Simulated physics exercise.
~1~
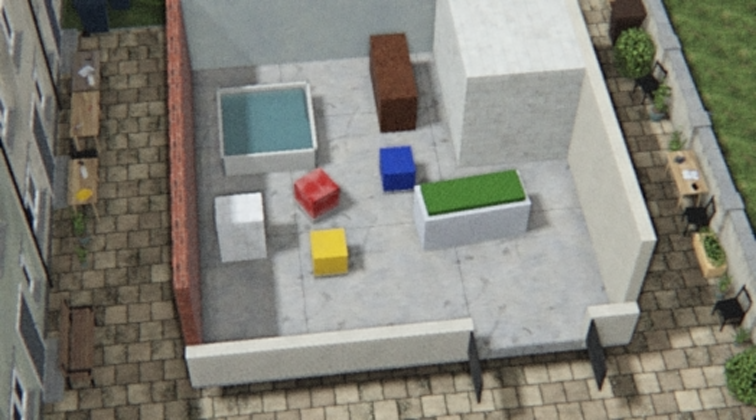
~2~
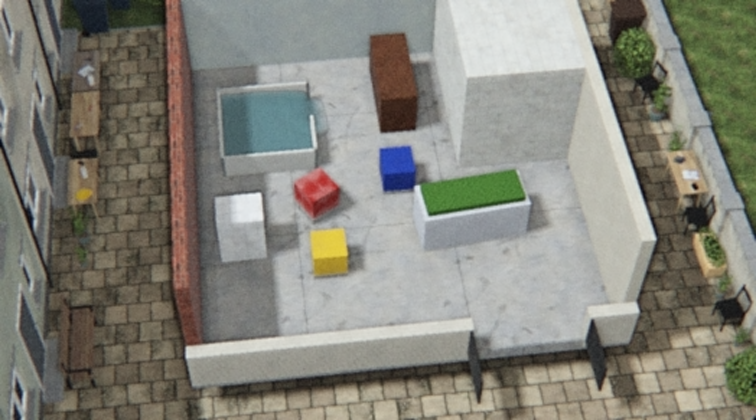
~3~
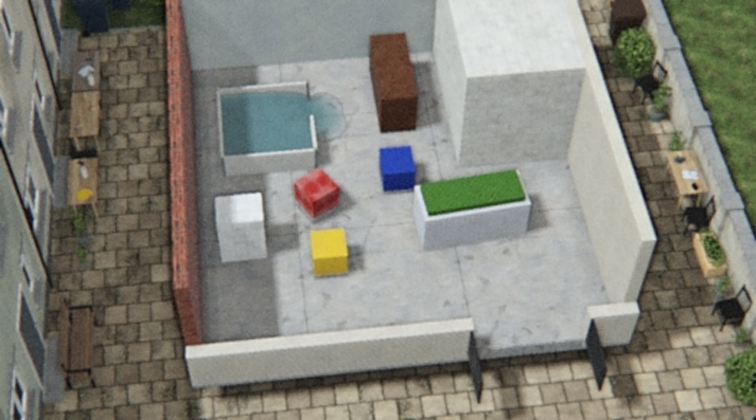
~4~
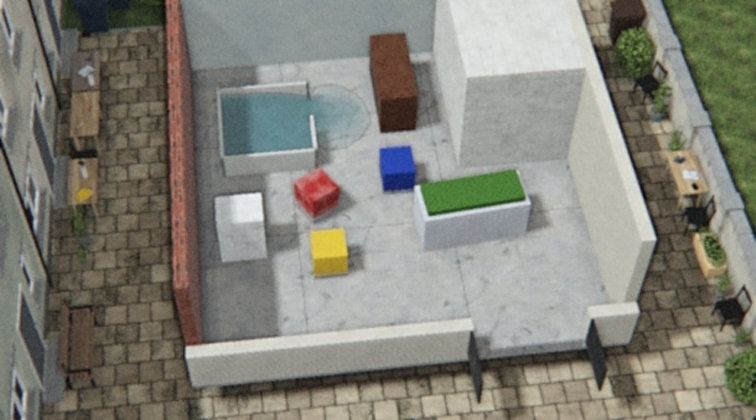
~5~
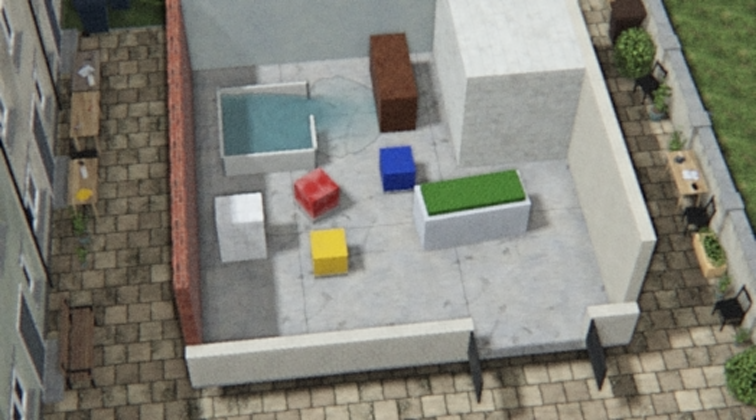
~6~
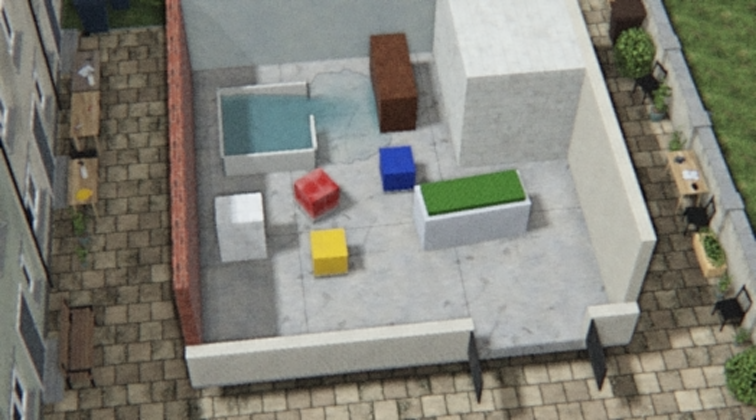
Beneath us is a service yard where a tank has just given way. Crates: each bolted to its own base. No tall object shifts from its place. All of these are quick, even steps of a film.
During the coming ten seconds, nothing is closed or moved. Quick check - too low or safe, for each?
Blue crate too low; yellow crate safe; red crate safe.
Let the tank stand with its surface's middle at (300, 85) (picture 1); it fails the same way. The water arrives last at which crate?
Last: The yellow-painted one.
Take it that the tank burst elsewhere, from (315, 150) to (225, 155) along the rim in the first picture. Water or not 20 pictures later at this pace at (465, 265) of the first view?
Pretty sure it's left alone at that location.
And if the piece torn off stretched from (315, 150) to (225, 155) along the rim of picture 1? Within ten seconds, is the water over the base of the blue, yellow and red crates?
As I see it, the blue crate is overtopped, the yellow crate is overtopped and the red crate is overtopped.
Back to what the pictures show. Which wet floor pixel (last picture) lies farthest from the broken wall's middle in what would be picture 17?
Farthest reach: About (476, 177).
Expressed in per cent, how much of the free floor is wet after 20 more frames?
I'd put it at roughly 35 per cent.
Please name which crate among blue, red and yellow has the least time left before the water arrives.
I say the blue-painted one.
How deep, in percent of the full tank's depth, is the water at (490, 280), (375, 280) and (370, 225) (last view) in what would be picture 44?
In order: About 0, 4 and 6 in a hundred.
A moment on, water covers 10 % of the floor; the blue crate water round its plinth, the yellow crate not reached, the red crate not reached.
Next, water covers 15 % of the floor; the blue crate water round its plinth, the yellow crate not reached, the red crate not reached.
Then, water covers 35 % of the floor; the blue crate water round its plinth, the yellow crate water round its plinth, the red crate water round its plinth.
Later, water covers 55 % of the floor; the blue crate water round its plinth, the yellow crate water round its plinth, the red crate water round its plinth.
In the end, water covers 75 % of the floor; the blue crate was topped, the yellow crate stayed above the water, the red crate stayed above the water.
